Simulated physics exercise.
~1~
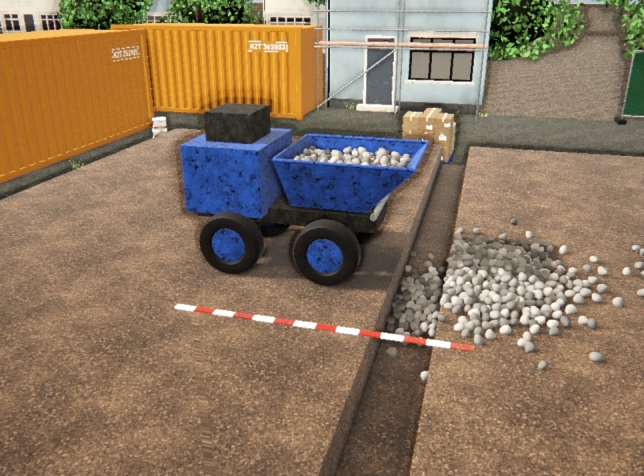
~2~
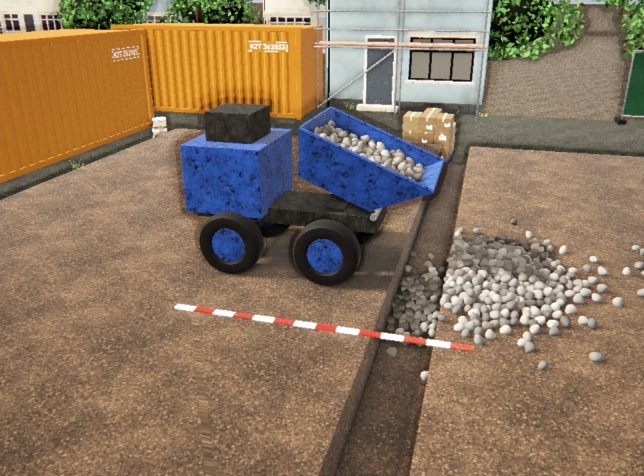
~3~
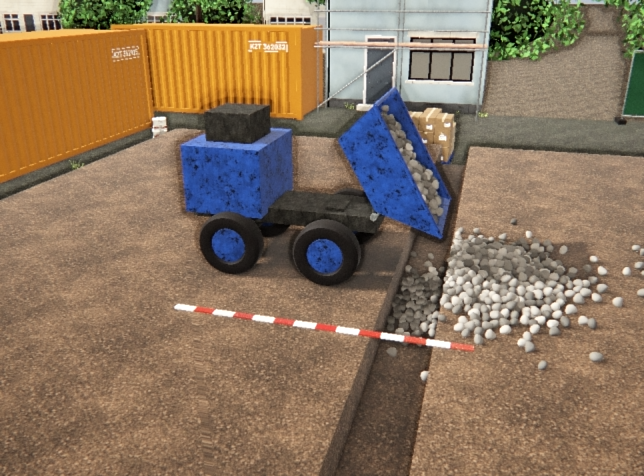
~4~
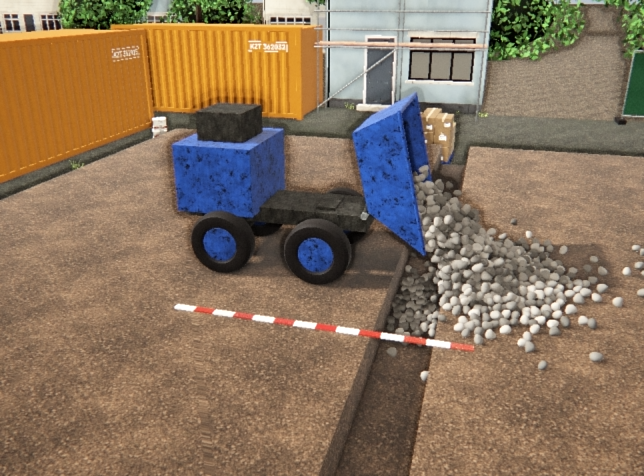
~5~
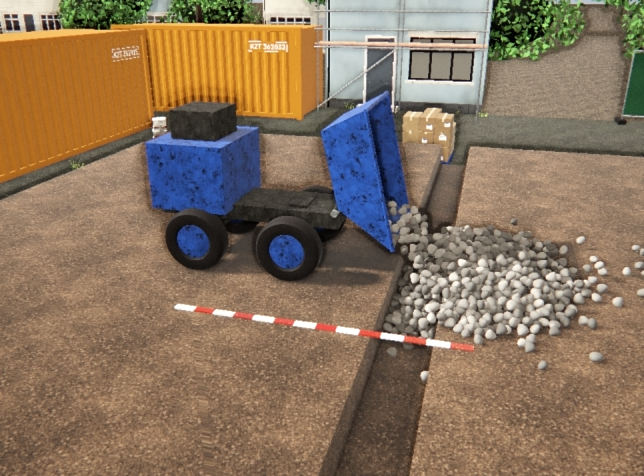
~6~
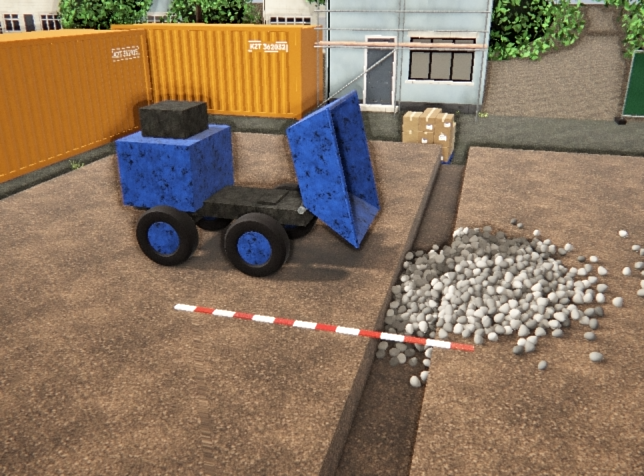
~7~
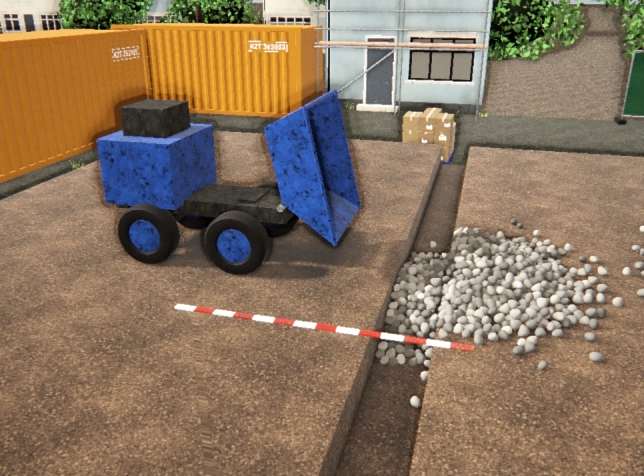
A blue dumper tips its raised skip steeply, pouring grey stones into the trench and onto the heap already lying beyond it, then rolls back to the left, leaving stones partly filling the trench while the emptied skip stays tilted.
